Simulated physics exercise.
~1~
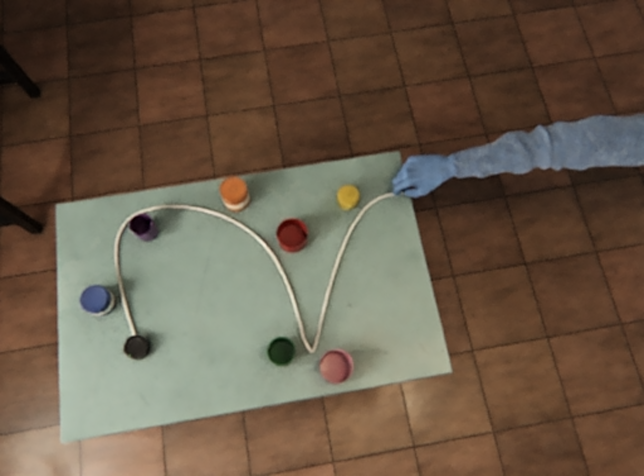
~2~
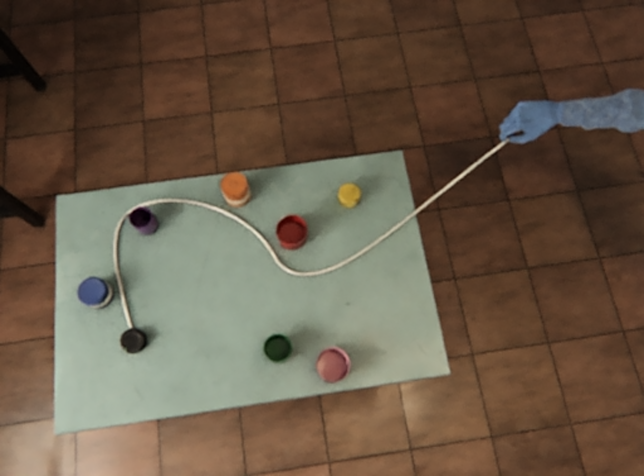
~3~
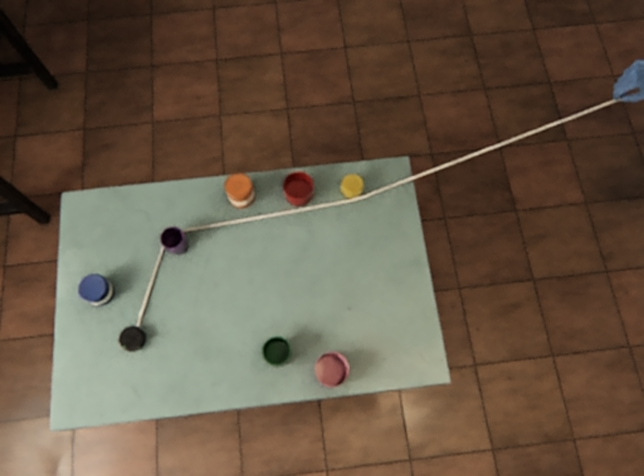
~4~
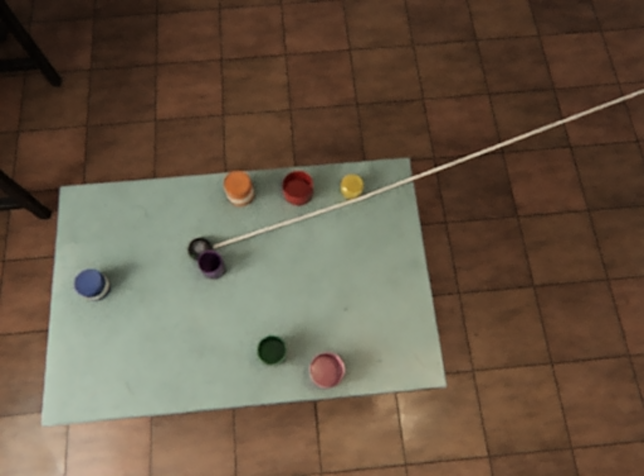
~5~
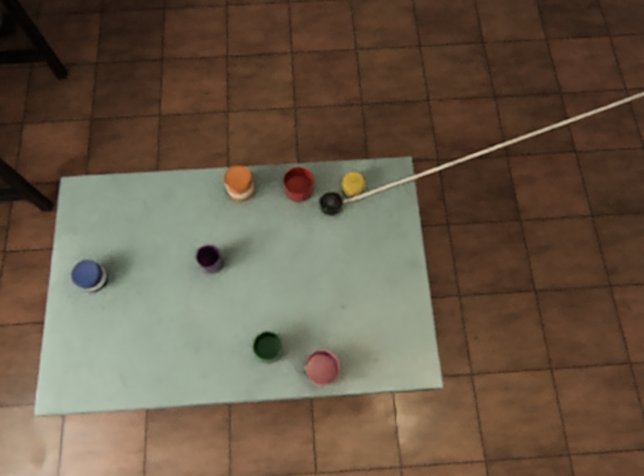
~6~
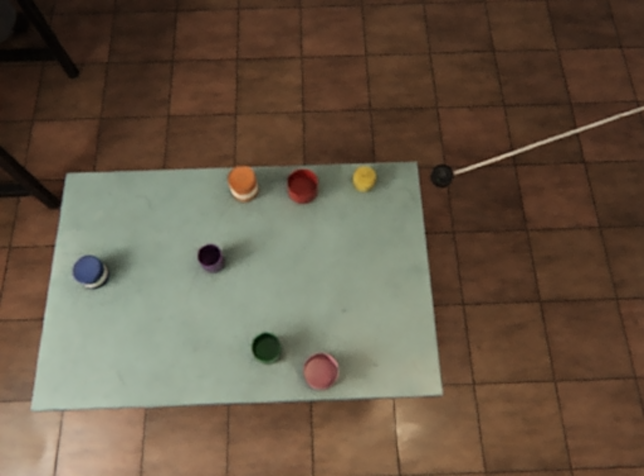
On a pale green tabletop, a blue-gloved hand pulled a white cord rightwards, shifting the purple and red cups, then dragging the small black piece at its end past the yellow pot and off the right edge, while everything else stayed upright.
